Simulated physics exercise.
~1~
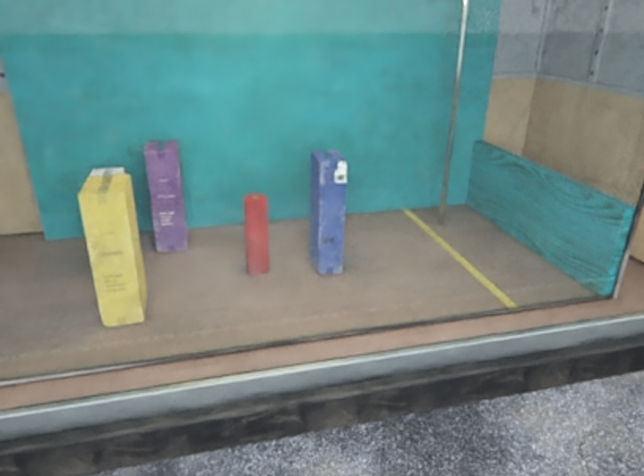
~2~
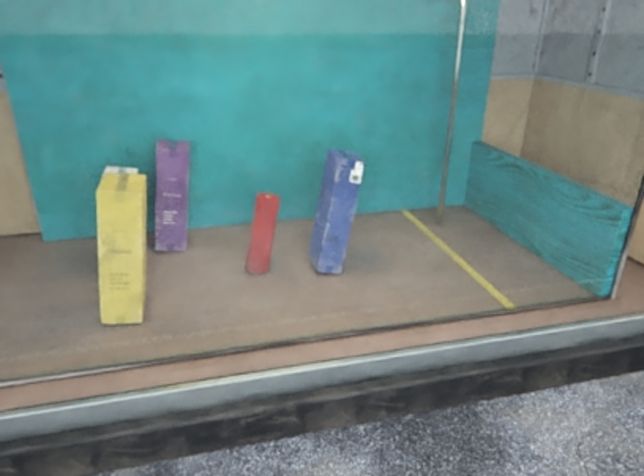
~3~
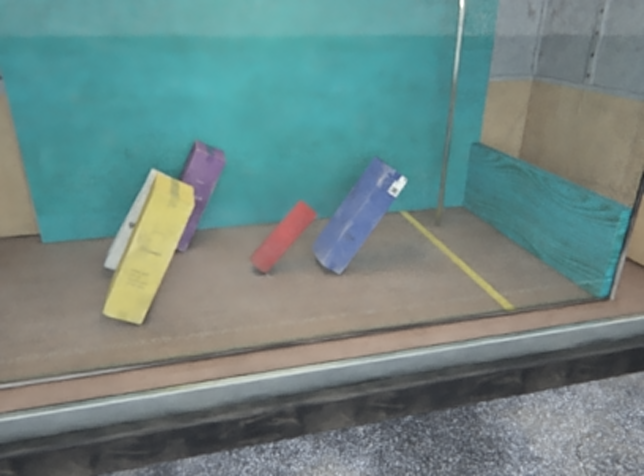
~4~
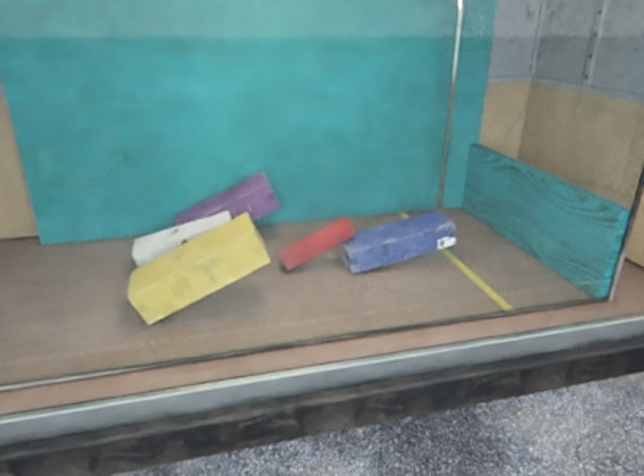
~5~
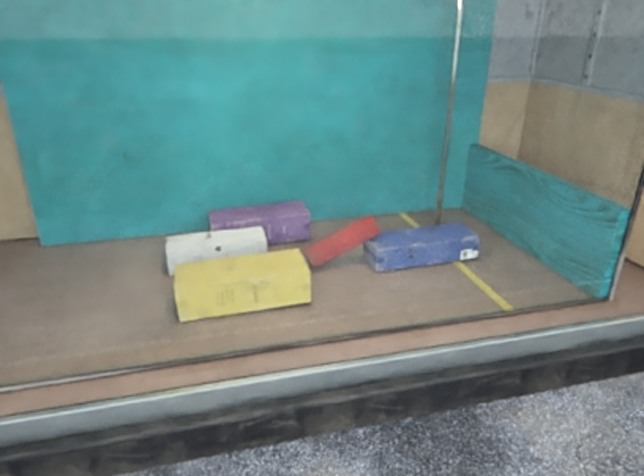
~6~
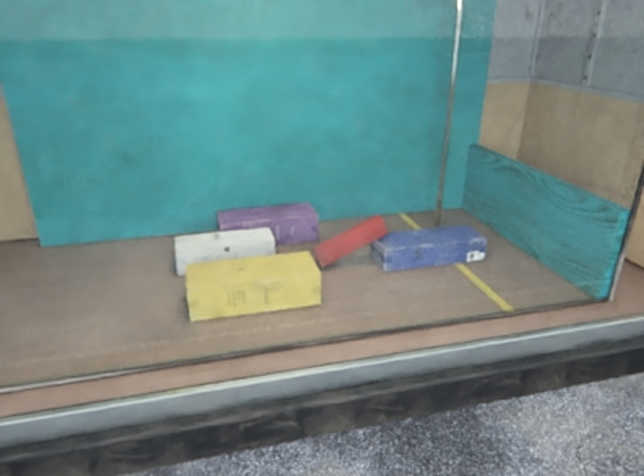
In a van's cargo bay, five upright objects topple rightward and slide to rest.
